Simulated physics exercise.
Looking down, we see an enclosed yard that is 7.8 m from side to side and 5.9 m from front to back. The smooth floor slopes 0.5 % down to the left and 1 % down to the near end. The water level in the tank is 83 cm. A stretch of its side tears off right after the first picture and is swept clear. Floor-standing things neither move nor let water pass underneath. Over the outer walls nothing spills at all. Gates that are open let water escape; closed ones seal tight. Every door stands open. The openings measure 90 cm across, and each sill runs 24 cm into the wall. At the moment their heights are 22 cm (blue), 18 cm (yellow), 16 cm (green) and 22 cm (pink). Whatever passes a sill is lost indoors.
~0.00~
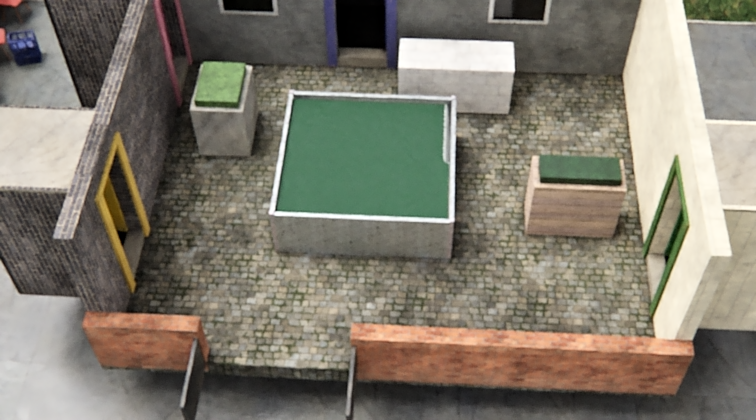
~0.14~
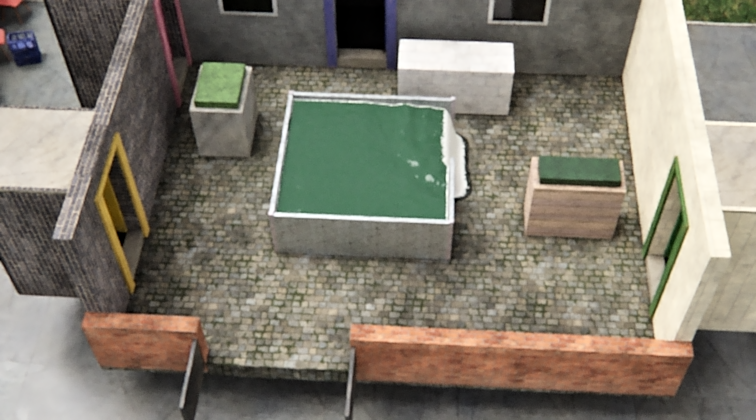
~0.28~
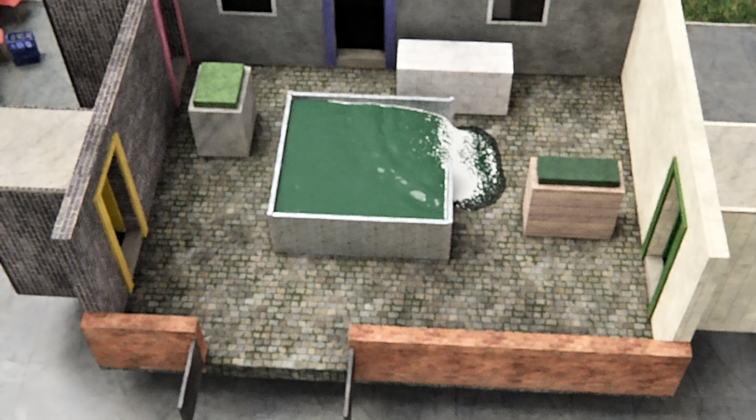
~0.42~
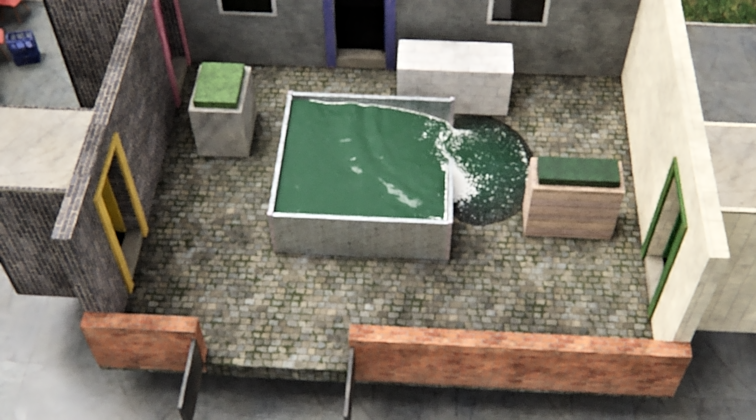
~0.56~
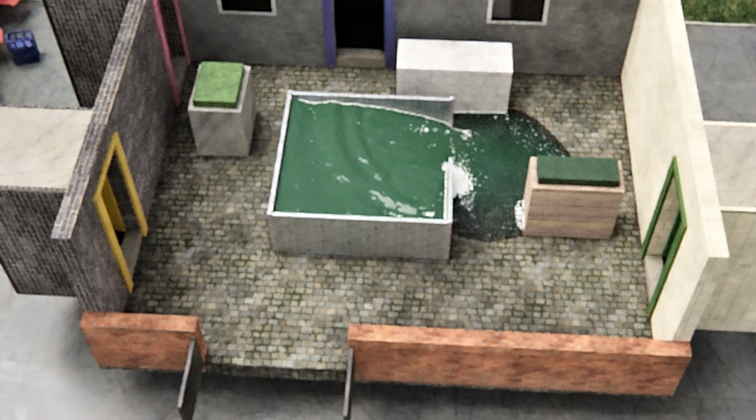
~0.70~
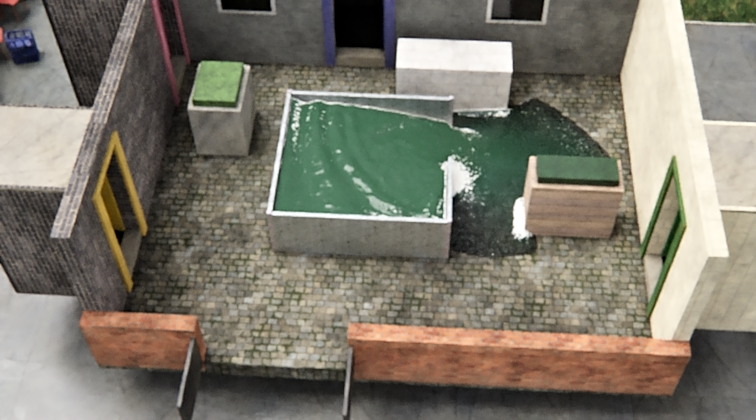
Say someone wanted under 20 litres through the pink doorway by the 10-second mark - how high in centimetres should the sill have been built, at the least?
They should have built it at least 14.5 cm high.
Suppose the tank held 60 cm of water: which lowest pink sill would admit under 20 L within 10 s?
8.5 cm.
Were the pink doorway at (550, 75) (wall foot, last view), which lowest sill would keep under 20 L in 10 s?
Roughly 28 cm.
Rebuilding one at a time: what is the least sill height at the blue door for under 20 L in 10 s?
I'd raise blue to close to 7.5 cm.
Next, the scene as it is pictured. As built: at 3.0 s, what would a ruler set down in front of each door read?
In cm - blue: 0, yellow: 0, green: 7, pink: 0.
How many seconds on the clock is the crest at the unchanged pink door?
Near 5.0 seconds.
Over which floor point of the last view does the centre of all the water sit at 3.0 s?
Roughly (459, 178).
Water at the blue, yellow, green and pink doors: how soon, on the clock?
Blue 3.2 s, yellow 6.5 s, green 1.5 s, pink 4.5 s.
After 1.4 s water covers 25 % of the floor, deepest (49 cm) near (454, 159); it has not reached the pink door.
After 3.0 s water covers 45 % of the floor, deepest (46 cm) near (598, 79); it has not reached the pink door.
After 10.0 s water covers 95 % of the floor, deepest (22 cm) near (654, 370); 15 cm at the pink door, 0 litres in over its 22 cm sill.
At the pink door as built, the water arrived by 4.4 s and peaked near 21 cm at 5.2 s.
Run again over the same 10 s with other heights there, 32 litres in over 13.5 cm, 4 litres over 18 cm. The limit of 20 litres is kept from about 14.5 cm up.
